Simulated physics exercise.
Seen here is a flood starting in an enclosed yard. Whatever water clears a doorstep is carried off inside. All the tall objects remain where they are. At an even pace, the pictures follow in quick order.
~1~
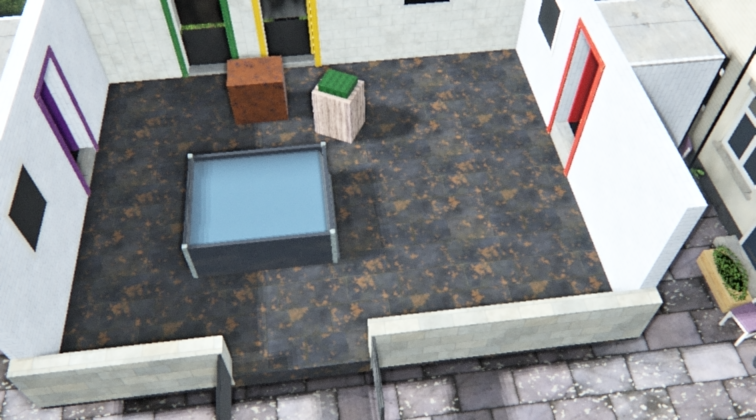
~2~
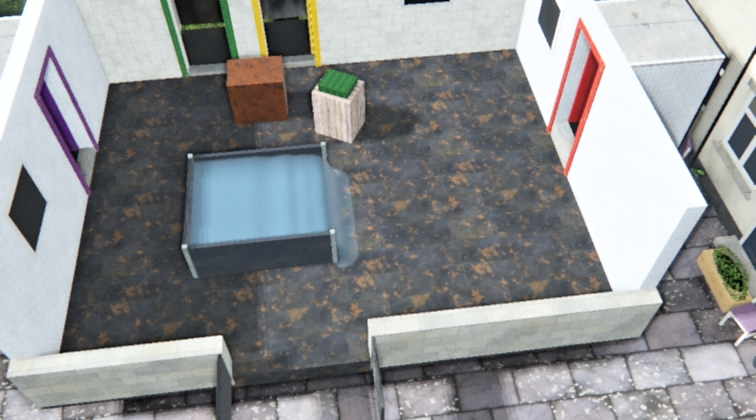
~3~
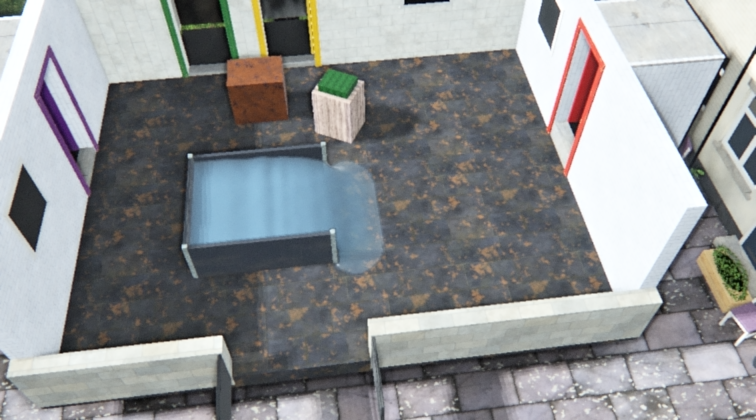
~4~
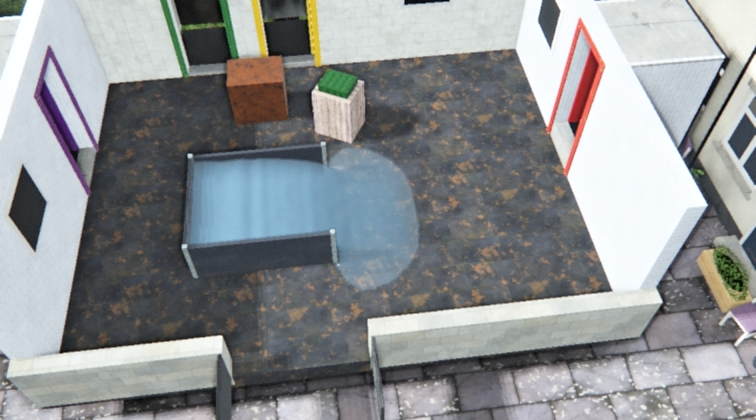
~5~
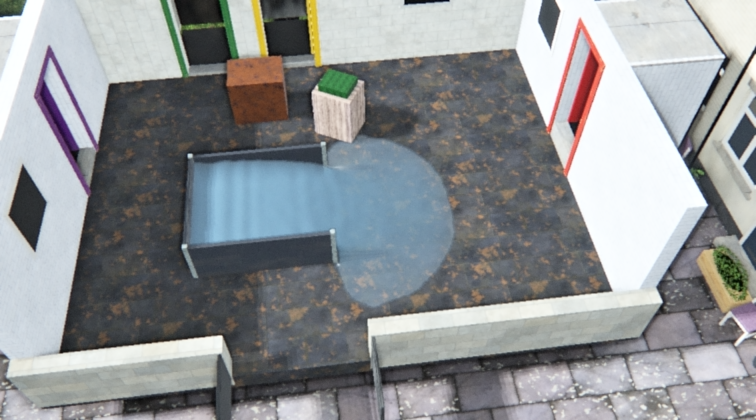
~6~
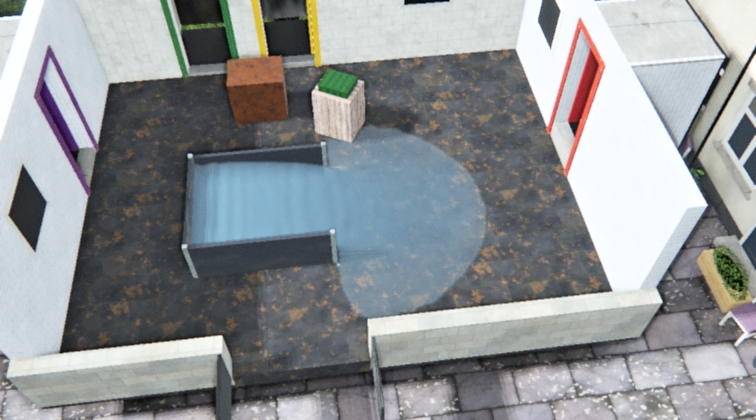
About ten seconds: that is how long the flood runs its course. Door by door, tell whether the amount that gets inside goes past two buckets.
Door by door: The yellow door stays at two buckets or less, the purple door stays at two buckets or less, the green door stays at two buckets or less, the red door stays at two buckets or less.
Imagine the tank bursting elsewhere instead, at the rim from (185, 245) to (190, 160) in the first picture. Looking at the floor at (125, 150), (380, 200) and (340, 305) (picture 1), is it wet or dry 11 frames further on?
Sequence: Wetted / spared / spared.
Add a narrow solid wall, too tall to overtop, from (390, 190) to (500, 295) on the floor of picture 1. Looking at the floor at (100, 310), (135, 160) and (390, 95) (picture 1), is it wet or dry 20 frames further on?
Taking the points in the order given, they are high and dry, high and dry and inundated.
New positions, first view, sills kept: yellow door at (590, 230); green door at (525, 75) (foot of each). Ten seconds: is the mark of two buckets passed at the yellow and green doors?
Short version: The yellow one tops the limit and the green one tops the limit.
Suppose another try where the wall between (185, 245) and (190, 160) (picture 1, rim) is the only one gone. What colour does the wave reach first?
My answer is the one in purple.
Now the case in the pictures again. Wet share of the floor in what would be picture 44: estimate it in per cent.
About 65 per cent.
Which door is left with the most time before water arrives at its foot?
Answer - the door marked purple.
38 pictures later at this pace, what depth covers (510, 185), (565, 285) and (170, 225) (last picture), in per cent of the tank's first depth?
The depth comes out near 12, 12 and 0 per cent.
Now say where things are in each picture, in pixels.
In the first picture, the open tank at (259, 196) is whole and still.
In the second picture, water pours out at (328, 206) and has run to (331, 171).
In the third picture, the front is at (347, 164), out from the gap at (328, 208).
In the fourth picture, water pours out at (328, 210) and has run to (370, 154).
In the fifth picture, the front is at (425, 164), out from the gap at (328, 210).
In the sixth picture, the front is at (474, 189), out from the gap at (328, 210).
A moment on, water covers 35 % of the floor; the yellow door not reached, the purple door not reached, the green door not reached, the red door wet at the sill, nothing in.
Next, water covers 45 % of the floor; the yellow door not reached, the purple door not reached, the green door not reached, the red door wet at the sill, nothing in.
Then, water covers 45 % of the floor; the yellow door not reached, the purple door not reached, the green door not reached, the red door wet at the sill, nothing in.
Later, water covers 65 % of the floor; the yellow door wet at the sill, nothing in, the purple door not reached, the green door wet at the sill, nothing in, the red door wet at the sill, nothing in.
In the end, water covers 90 % of the floor; the yellow door under two buckets in, the purple door wet at the sill, nothing in, the green door wet at the sill, nothing in, the red door wet at the sill, nothing in.
